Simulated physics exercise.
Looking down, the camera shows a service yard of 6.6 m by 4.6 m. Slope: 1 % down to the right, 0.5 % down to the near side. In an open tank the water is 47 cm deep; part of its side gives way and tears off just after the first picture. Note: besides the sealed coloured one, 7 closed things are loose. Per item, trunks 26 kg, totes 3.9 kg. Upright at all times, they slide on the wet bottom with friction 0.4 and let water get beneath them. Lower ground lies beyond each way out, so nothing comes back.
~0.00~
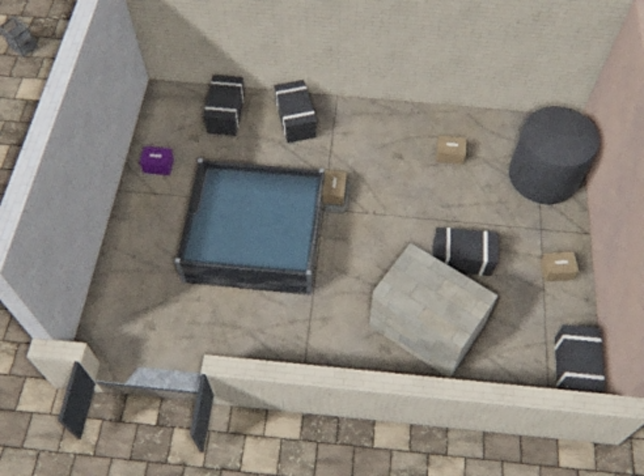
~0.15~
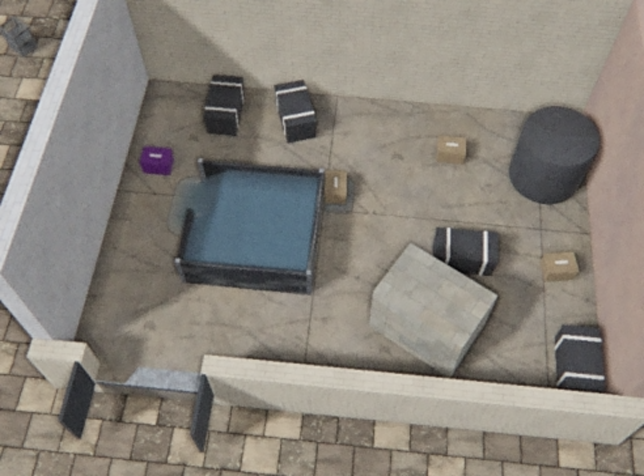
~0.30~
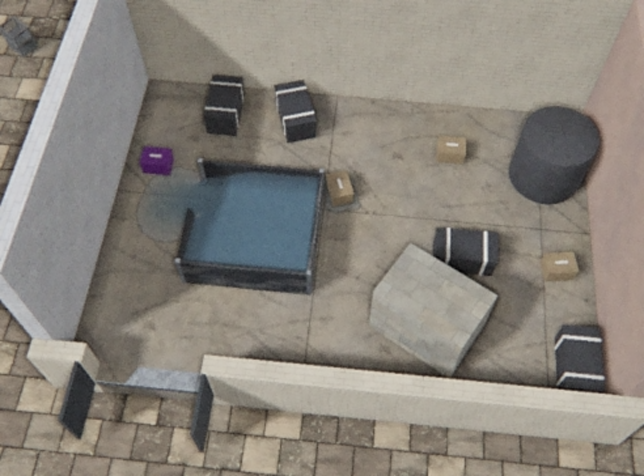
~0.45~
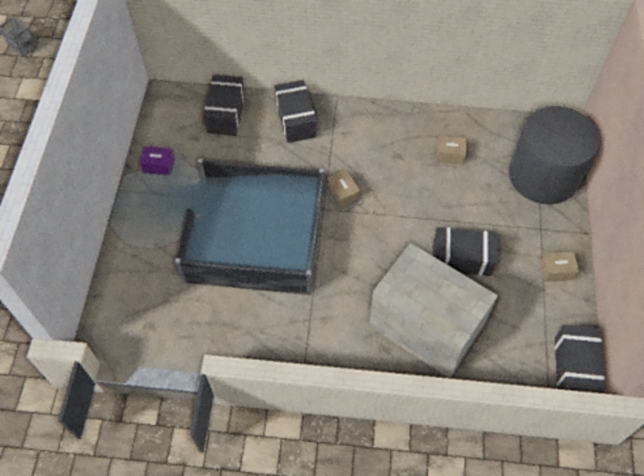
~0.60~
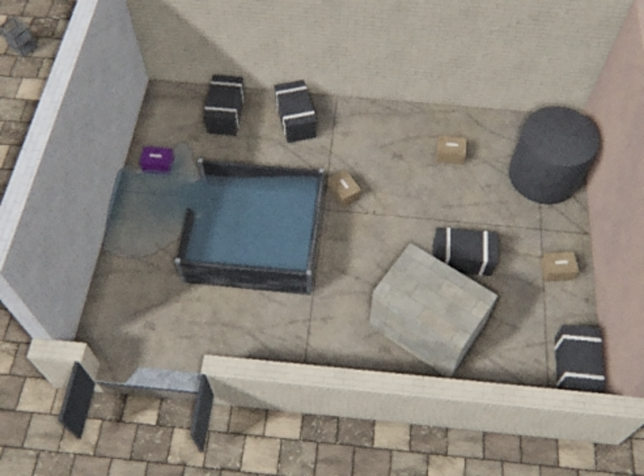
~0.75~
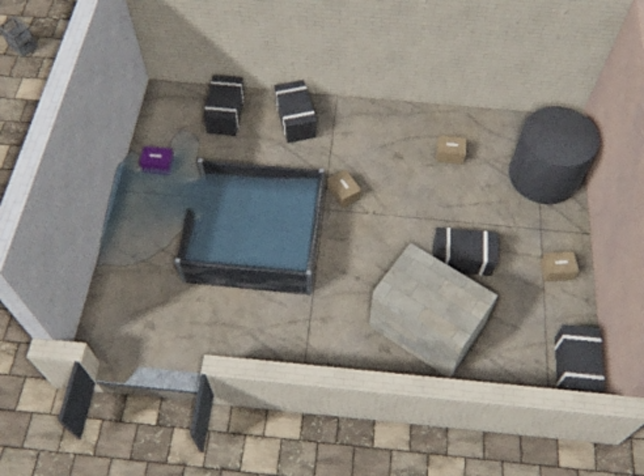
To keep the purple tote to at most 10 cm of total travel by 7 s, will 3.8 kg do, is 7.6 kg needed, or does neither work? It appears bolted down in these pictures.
Both fall short.
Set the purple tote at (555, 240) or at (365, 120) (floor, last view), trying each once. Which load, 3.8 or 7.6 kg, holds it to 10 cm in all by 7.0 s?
In that order: The smaller is enough; neither is enough.
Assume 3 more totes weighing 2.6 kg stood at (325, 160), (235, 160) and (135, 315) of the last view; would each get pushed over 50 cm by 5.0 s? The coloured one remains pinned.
In the given order, I'd say smaller, smaller, greater.
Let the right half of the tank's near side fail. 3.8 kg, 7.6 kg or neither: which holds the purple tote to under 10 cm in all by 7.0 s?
That way round, only the bigger mass holds.
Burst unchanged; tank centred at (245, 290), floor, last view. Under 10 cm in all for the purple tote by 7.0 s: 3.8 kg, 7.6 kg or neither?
Then both masses fall short.
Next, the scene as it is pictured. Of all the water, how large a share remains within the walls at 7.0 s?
82 %.
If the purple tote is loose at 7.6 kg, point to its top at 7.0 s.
Near (471, 121).
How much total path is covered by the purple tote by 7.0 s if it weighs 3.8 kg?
Some 600 centimetres of travel in total.
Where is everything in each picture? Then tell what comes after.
The purple tote at (156, 156) rests on the ground; water covers 2.4 m2; 0 of 8 have shifted, in the first frame.
The purple tote at (156, 156) rests on the ground; water covers 2.8 m2; 0 of 8 have shifted, in the second frame.
The purple tote at (156, 156), on the bottom; 3.2 m2 under water; 1 of 8 have shifted, in the third frame.
The purple tote at (156, 156), on the bottom; 3.8 m2 under water; 1 of 8 have shifted, in the fourth frame.
The purple tote at (156, 156) rests on the ground; 4.0 m2 under water; 1 of 8 have shifted, in the fifth frame.
The purple tote at (156, 156) rests on the ground; 4.3 m2 under water; 1 of 8 have shifted, in the sixth frame.
After 1.4 s the purple tote would be 109 cm from its start with 3.8 kg and 92 cm from its start with 7.6 kg; 10 cm of water round it then.
After 3.1 s the purple tote would be 171 cm from its start with 3.8 kg and 182 cm from its start with 7.6 kg; 9 cm of water round it then.
After 4.9 s the purple tote would be 266 cm from its start with 3.8 kg and 292 cm from its start with 7.6 kg; 8 cm of water round it then.
After 7.0 s the purple tote would be 463 cm from its start with 3.8 kg and 455 cm from its start with 7.6 kg; 4 cm of water round it then.
